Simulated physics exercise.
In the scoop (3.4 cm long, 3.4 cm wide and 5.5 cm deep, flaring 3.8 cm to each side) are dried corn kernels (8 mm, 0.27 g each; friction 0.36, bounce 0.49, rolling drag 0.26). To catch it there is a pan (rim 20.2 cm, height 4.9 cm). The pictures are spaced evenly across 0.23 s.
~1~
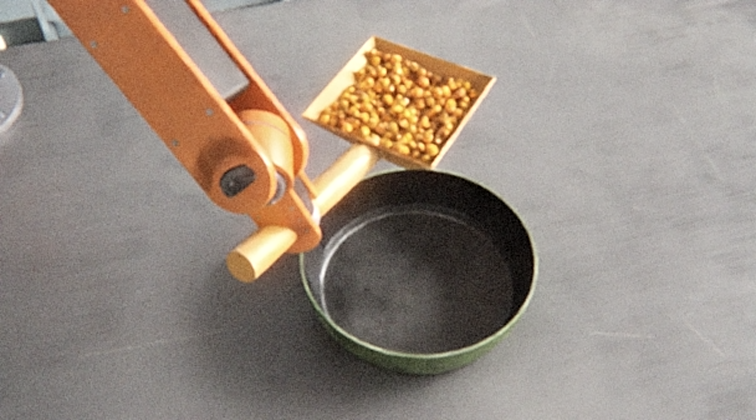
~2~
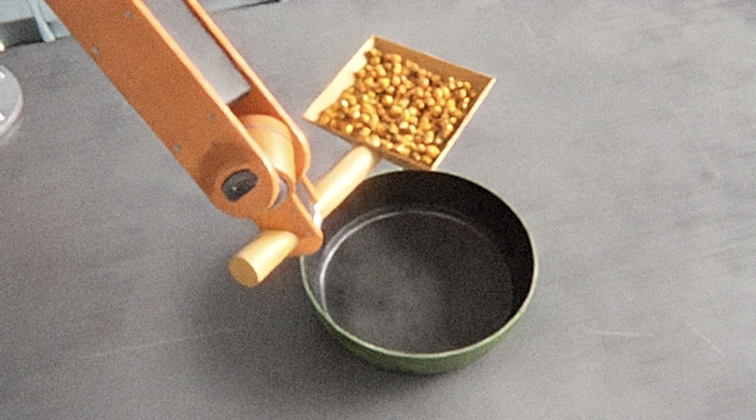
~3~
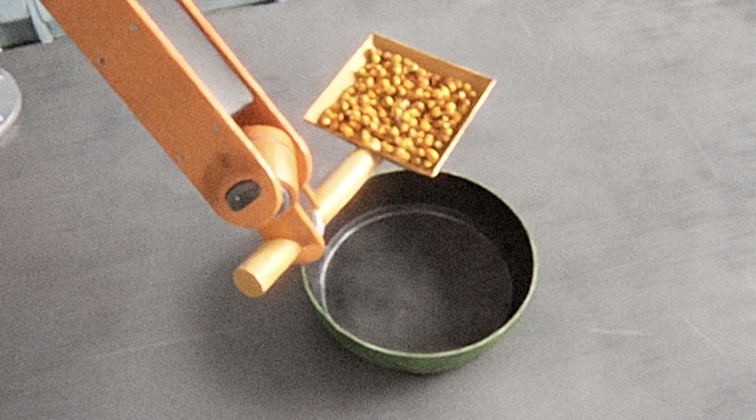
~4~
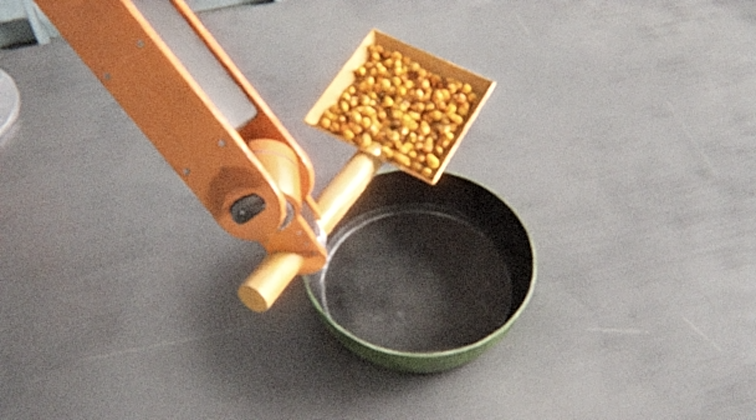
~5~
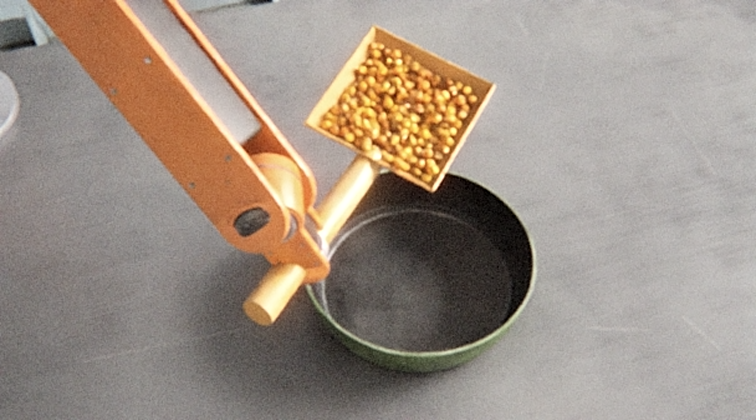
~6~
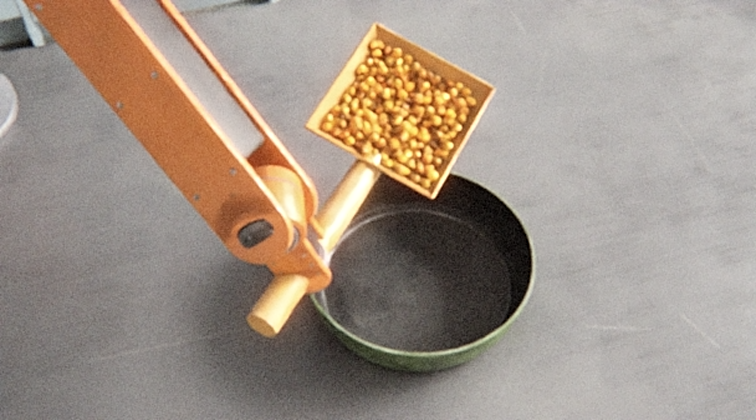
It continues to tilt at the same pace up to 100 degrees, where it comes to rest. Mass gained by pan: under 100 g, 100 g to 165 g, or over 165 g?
I expect a mid-range amount.
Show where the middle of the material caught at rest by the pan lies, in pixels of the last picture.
Near pixel (424, 309).
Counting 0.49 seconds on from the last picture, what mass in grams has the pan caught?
By then it holds close to 0 grams.
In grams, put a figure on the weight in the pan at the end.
It should weigh in at close to 150 grams.
Then, 0.27 s after the last picture, tilt 51 degrees; 0 g in the pan, scoop holds 100 %.
Then, 0.49 s after the last picture, tilt 77 degrees; 3 g in the pan, scoop holds 80 %.
Then, 0.70 s after the last picture, tilt 99 degrees; 135 g in the pan, scoop holds 5 %.
Then, 0.90 s after the last picture, tilt 100 degrees; 153 g in the pan, scoop holds 0 %.
In the end, 153 g in the pan, scoop holds 0 %.
